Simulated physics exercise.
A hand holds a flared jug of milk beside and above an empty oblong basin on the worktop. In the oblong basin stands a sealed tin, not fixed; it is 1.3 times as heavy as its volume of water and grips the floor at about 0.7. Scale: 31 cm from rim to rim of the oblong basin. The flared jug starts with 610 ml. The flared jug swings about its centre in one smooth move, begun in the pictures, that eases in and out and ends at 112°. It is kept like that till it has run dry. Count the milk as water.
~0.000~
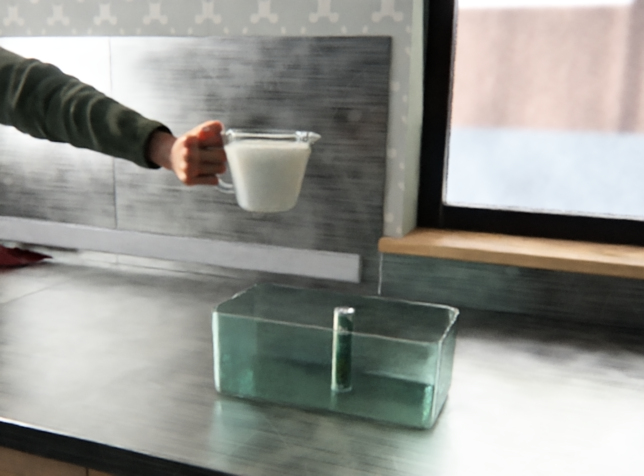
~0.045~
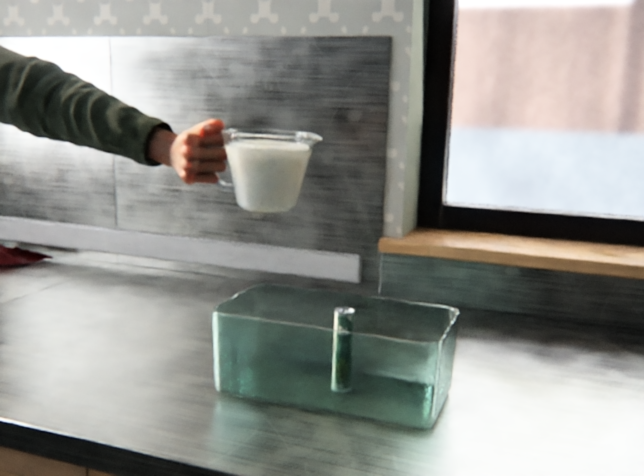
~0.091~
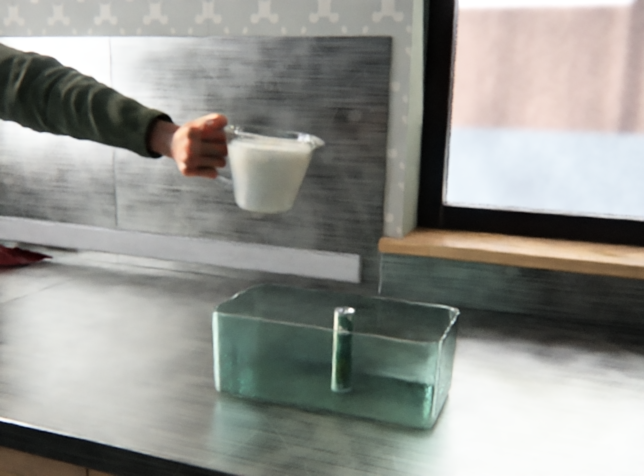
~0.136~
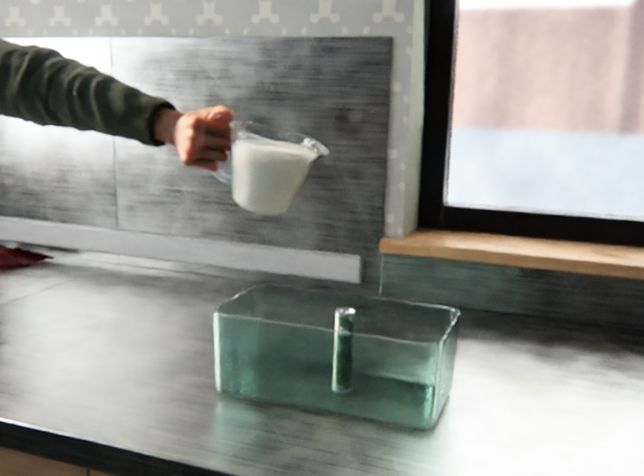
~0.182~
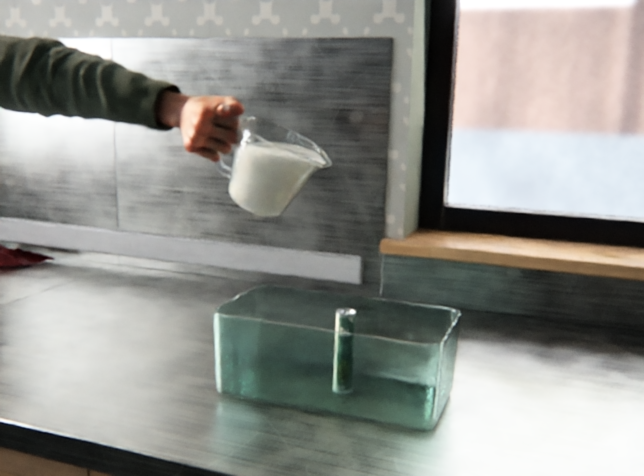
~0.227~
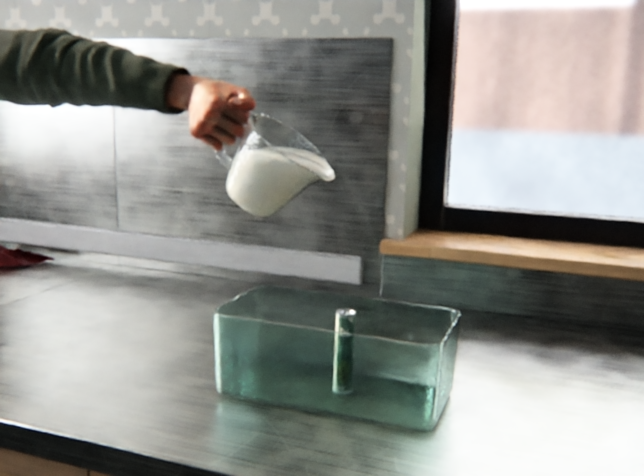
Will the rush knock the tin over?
It topples.
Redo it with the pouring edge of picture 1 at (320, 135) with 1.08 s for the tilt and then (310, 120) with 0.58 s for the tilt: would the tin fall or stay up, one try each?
First it remains upright; then it goes over.
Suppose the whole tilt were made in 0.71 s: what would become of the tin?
The tin falls.
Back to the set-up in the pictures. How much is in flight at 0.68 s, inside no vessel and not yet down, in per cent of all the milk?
About 12 per cent.
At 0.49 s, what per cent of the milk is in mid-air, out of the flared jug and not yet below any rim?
About 42 per cent.
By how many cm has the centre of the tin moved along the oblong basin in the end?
About 8.5 cm.
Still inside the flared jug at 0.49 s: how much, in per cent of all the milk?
Near 28 in a hundred.
After 0.49 s the tilt is 104° and 29 per cent is still to pour; the tin stands where it began.
After 0.68 s the tilt is 112° and 1 per cent is still to pour; the tin stands 1 cm from where it began.
After 0.87 s the tilt is 112° and 0 per cent is still to pour; the tin leans 22°.
After 1.09 s the tilt is 112° and 0 per cent is still to pour; the tin lies on its side.
In the end the tin lies on its side.
